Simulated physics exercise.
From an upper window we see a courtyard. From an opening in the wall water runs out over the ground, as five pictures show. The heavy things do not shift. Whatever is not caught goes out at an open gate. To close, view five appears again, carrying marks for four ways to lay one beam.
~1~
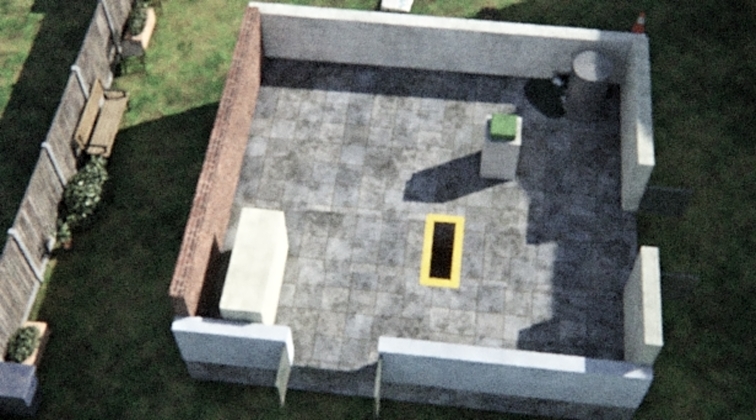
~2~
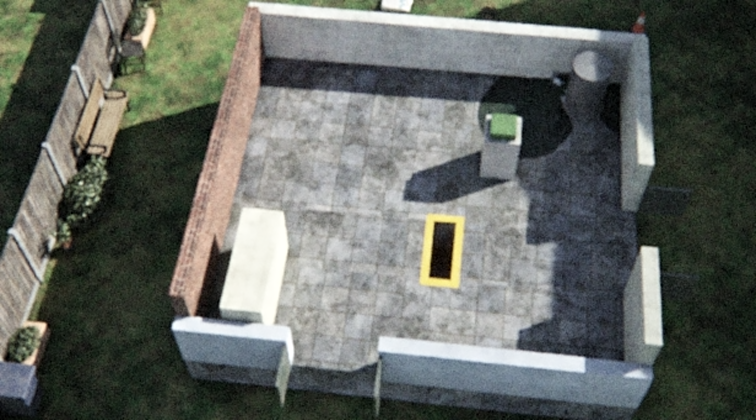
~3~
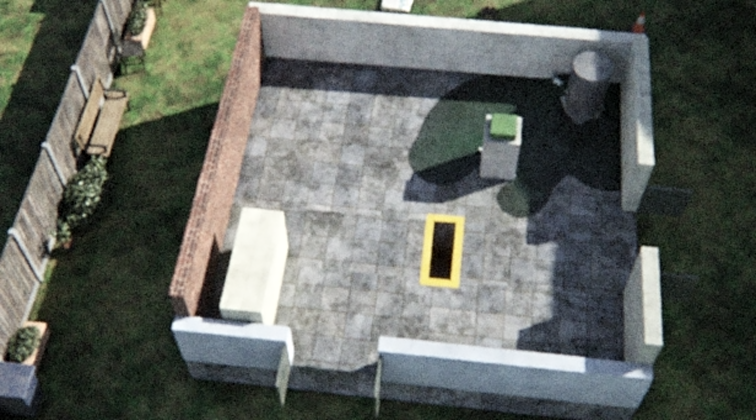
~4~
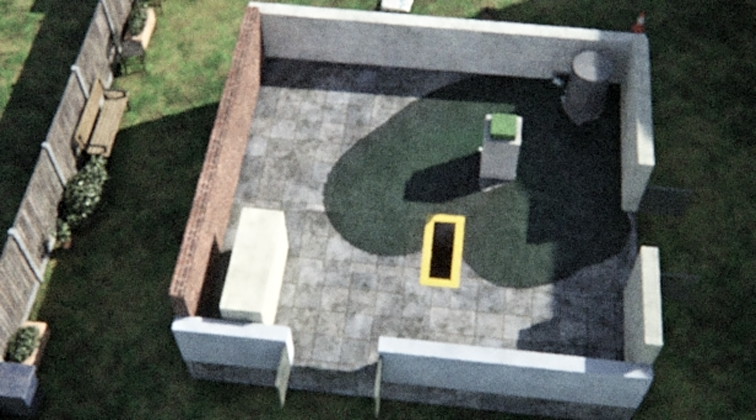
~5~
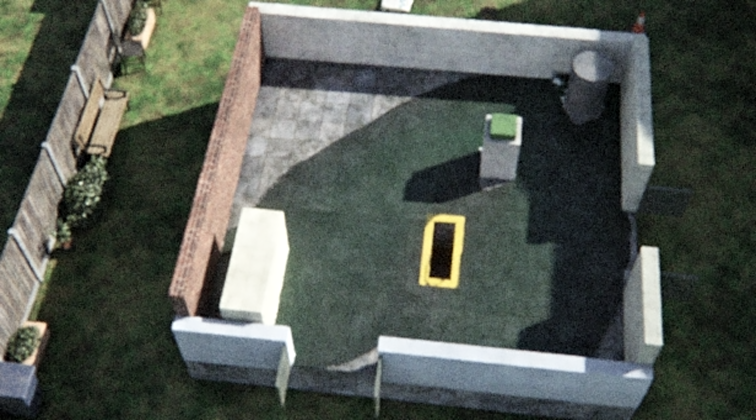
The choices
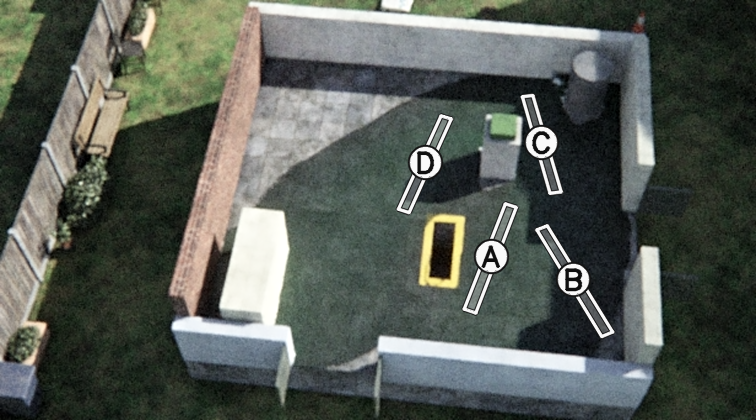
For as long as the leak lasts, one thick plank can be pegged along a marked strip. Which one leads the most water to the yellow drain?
Use place D.
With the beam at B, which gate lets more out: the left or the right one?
The left one.
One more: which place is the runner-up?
Place B.
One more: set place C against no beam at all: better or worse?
Place C is worse.
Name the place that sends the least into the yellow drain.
Here it is place C.
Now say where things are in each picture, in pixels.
The first frame shows outfall at (568, 76); yellow drain at (442, 250); open gate at (337, 356); open gate at (623, 250); front seen at (536, 103), 2 % of the ground wet; yellow drain still dry.
The second frame shows front seen at (544, 151), 8 % of the ground wet; yellow drain still dry.
The third frame shows front seen at (419, 164), 19 % of the ground wet; yellow drain still dry.
The fourth frame shows front seen at (339, 223), 41 % of the ground wet; yellow drain still dry.
The fifth frame shows front seen at (289, 306), 69 % of the ground wet; yellow drain taking water.
On the marked copy, A from (470, 311) to (510, 205); B from (542, 227) to (607, 334); C from (527, 96) to (555, 192); D from (403, 210) to (446, 117).
With A, about 11 % of the stream goes into the yellow drain, about 88 % out by the gates.
With B, about 15 % of the stream goes into the yellow drain, about 84 % out by the gates.
With C, about 4 % of the stream goes into the yellow drain, about 95 % out by the gates.
With D, about 32 % of the stream goes into the yellow drain, about 67 % out by the gates.
